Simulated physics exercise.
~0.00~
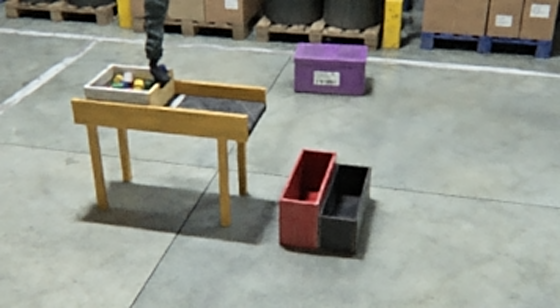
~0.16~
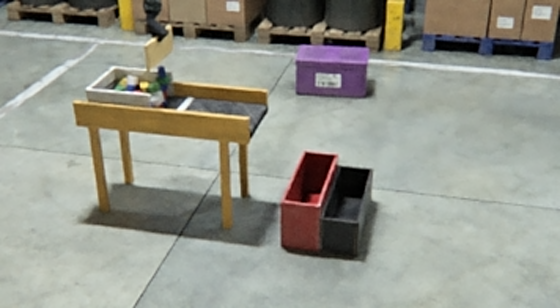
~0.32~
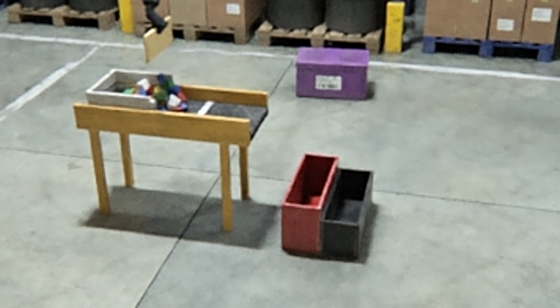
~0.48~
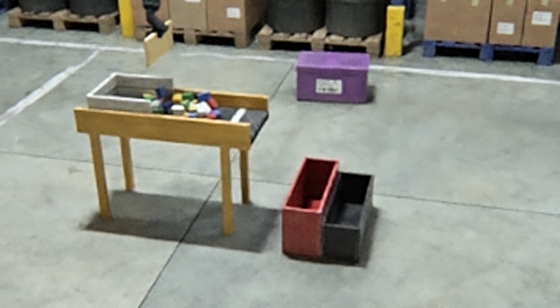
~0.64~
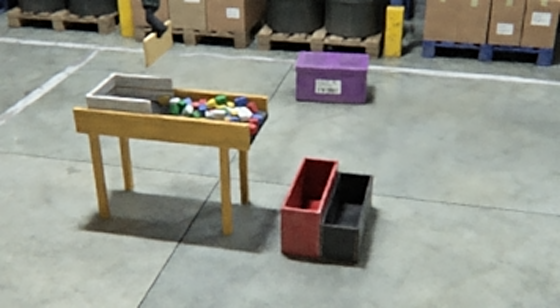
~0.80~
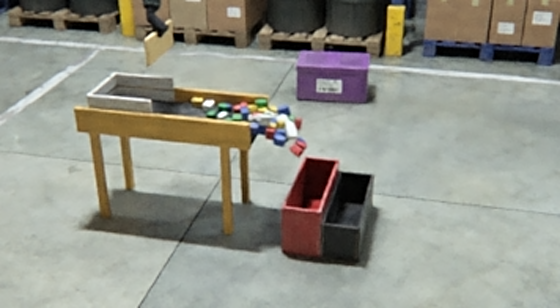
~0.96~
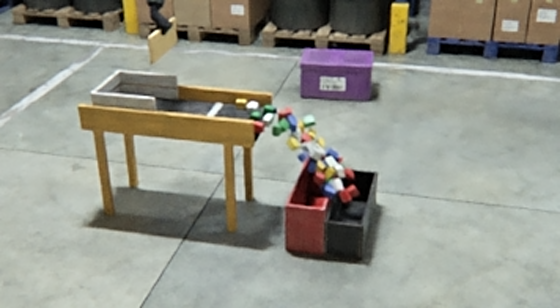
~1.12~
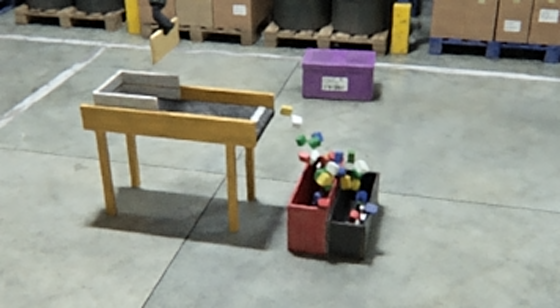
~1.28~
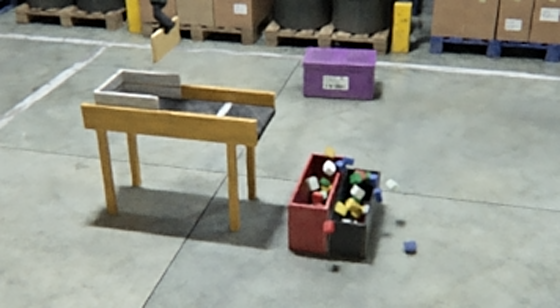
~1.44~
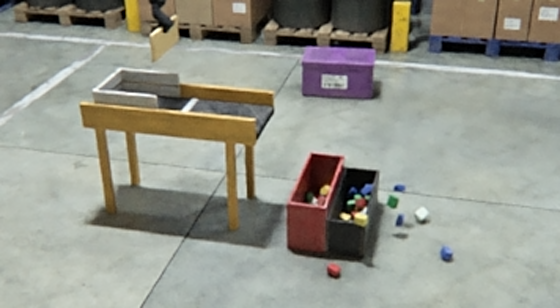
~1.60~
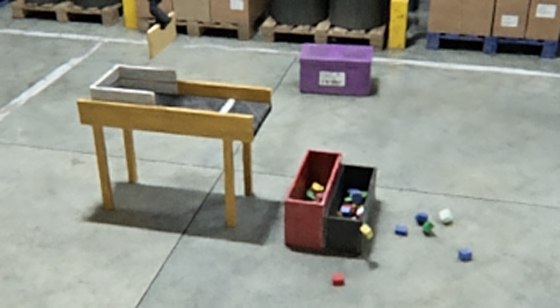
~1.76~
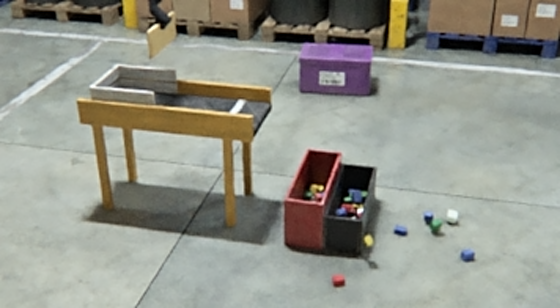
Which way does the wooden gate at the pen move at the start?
The gate moves up, lifted clear of the belt so that the bricks can travel out of the pen.
